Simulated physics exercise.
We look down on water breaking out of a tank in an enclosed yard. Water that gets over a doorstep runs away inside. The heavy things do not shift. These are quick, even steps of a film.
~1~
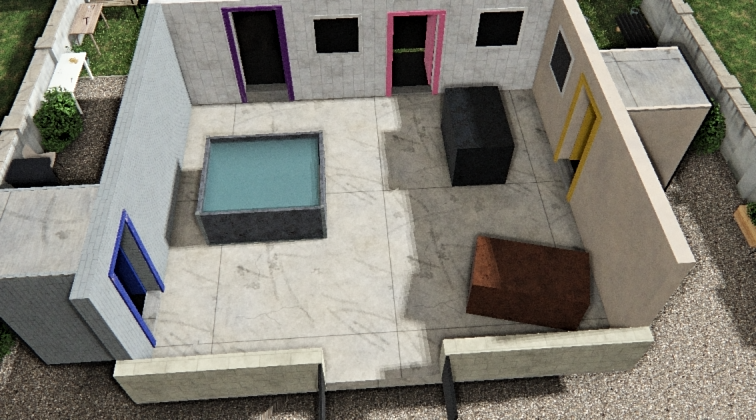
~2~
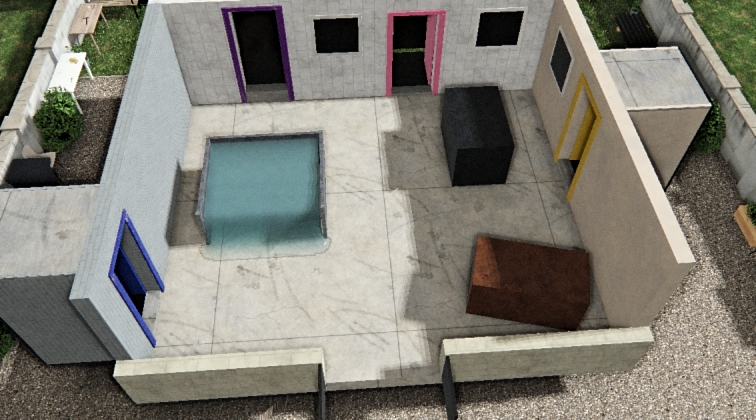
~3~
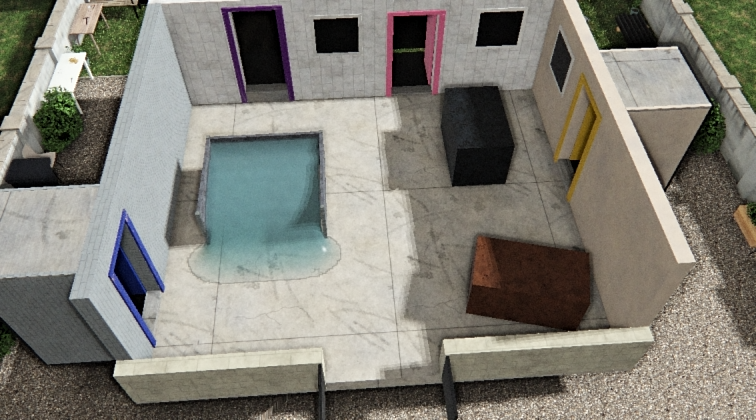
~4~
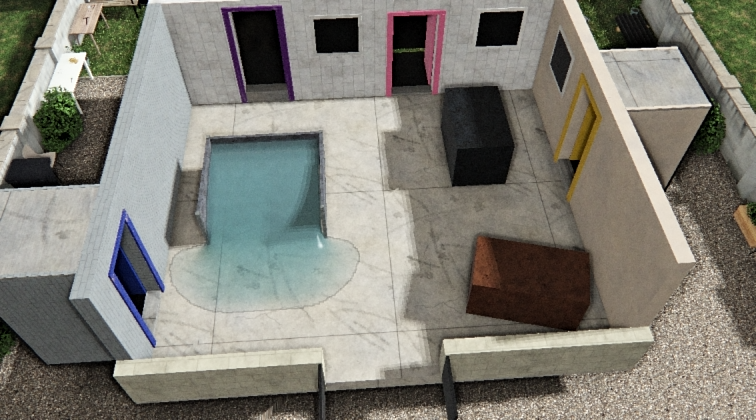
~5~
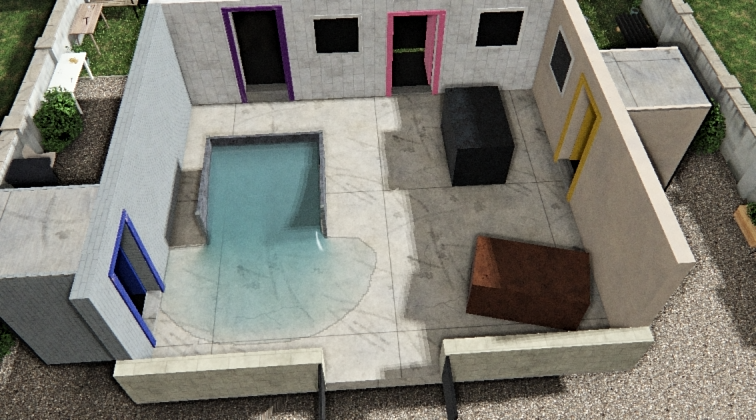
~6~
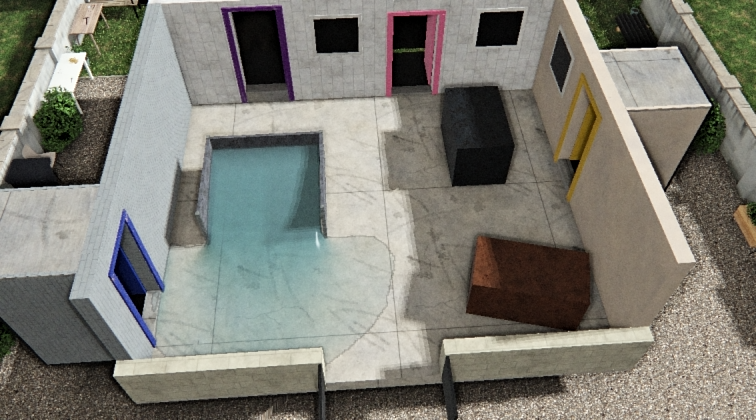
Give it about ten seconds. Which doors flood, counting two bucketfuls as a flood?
The pink door admits no more than that; the purple door admits no more than that; the yellow door admits no more than that; the blue door lets in a lot.
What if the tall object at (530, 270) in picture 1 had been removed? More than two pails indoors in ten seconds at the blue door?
In short: The blue one is over.
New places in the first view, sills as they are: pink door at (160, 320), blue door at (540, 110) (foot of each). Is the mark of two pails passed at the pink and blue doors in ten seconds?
Then: Pink goes over, blue keeps below it.
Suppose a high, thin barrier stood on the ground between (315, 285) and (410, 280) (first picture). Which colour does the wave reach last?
The door marked pink.
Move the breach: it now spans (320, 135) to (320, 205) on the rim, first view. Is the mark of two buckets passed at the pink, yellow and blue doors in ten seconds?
In short: Pink floods, yellow lets more in, blue lets less in.
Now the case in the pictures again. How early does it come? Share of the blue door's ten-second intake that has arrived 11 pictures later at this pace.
I make it 25 per cent.
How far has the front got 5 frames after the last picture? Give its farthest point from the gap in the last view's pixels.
I would point to (437, 361).
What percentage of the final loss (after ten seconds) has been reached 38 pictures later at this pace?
I make it 85 per cent.
A moment on, water covers 30 % of the floor; the pink door not reached, the purple door not reached, the yellow door not reached, the blue door under two buckets in.
Next, water covers 30 % of the floor; the pink door not reached, the purple door not reached, the yellow door not reached, the blue door over two buckets in.
Then, water covers 35 % of the floor; the pink door not reached, the purple door not reached, the yellow door not reached, the blue door far over two buckets in.
Later, water covers 70 % of the floor; the pink door not reached, the purple door wet at the sill, nothing in, the yellow door wet at the sill, nothing in, the blue door far over two buckets in.
In the end, water covers 95 % of the floor; the pink door wet at the sill, nothing in, the purple door wet at the sill, nothing in, the yellow door wet at the sill, nothing in, the blue door far over two buckets in.
